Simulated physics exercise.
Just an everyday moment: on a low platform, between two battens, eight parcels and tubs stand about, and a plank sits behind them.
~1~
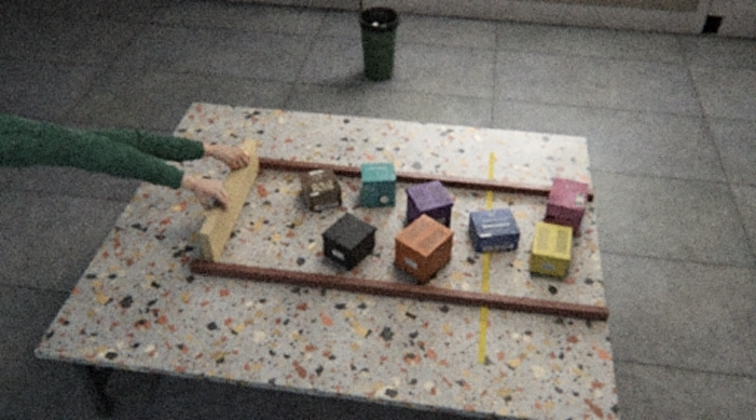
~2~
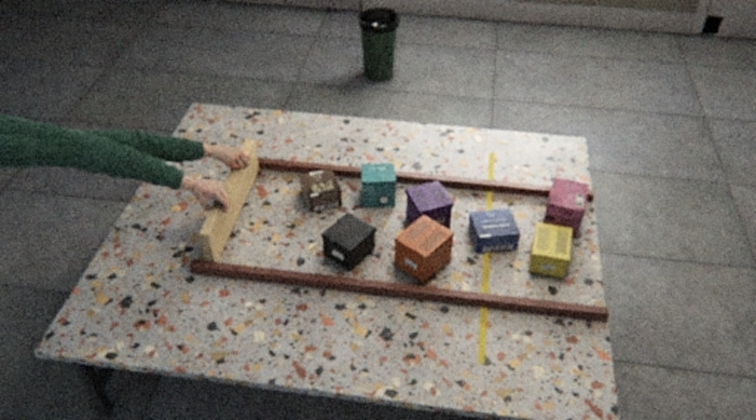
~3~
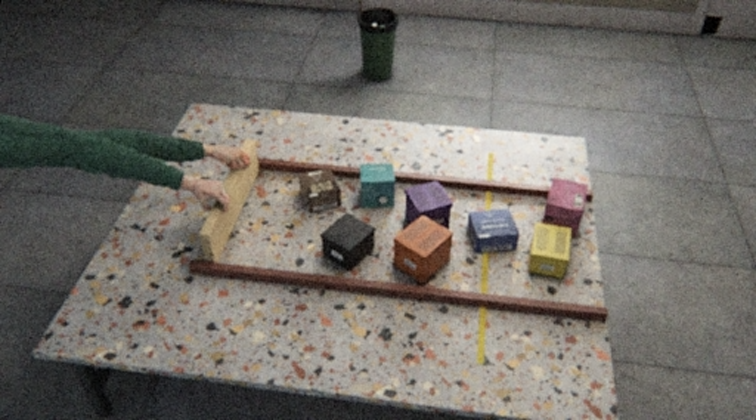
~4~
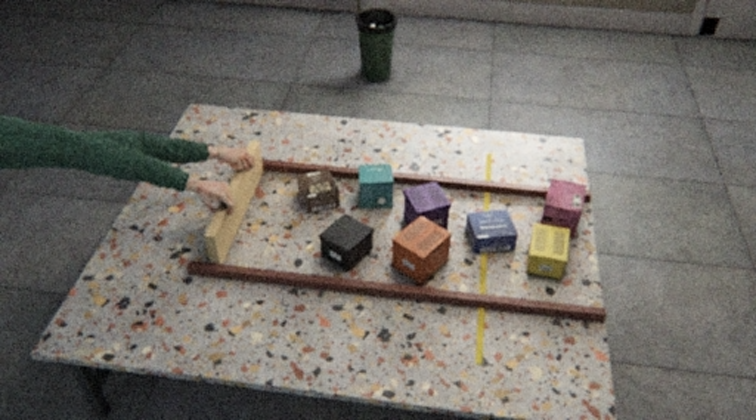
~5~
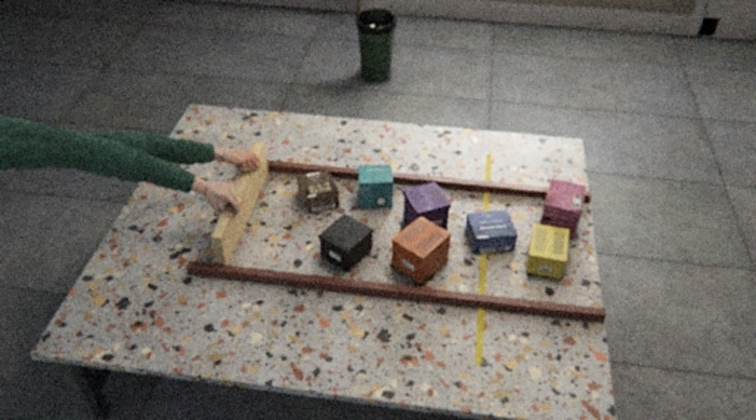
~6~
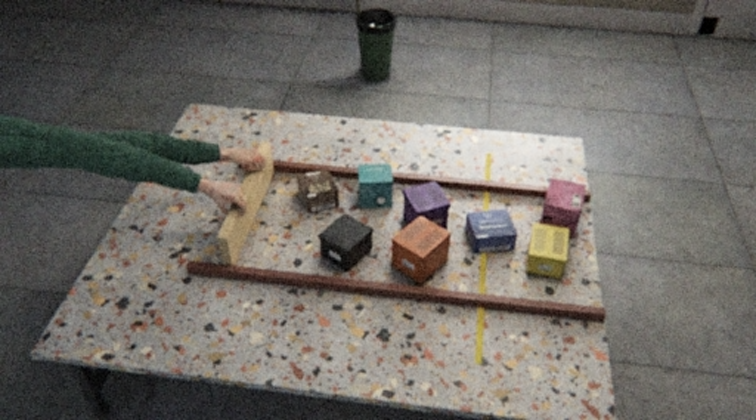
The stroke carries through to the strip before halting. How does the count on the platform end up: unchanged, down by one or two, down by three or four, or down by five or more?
The tally of those that come down is below three but not nil.
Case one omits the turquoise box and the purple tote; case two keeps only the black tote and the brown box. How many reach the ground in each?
First try 0, second try 0.
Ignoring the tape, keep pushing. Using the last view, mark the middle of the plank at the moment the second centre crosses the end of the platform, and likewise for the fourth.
At (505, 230) for the second, at (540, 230) for the fourth.
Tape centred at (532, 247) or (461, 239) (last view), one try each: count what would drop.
Tallies in order: 3 and 0.
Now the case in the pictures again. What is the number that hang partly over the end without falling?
It's 2.
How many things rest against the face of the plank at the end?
It's 2.
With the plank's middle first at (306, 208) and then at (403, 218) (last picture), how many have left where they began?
At the one place 1, at the other 6.
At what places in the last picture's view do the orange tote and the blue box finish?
Going in order, first (544, 265) and next (577, 248).
Soon after, none off yet; pink parcel at rest near (562, 208); yellow tote at rest near (547, 251); blue box at rest near (491, 231).
Then, none off yet; pink parcel at rest near (562, 208); yellow tote moved a little near (572, 257); blue box moved about its own width near (532, 240).
By the end, the number that fall off is one or two; fallen, yellow tote.
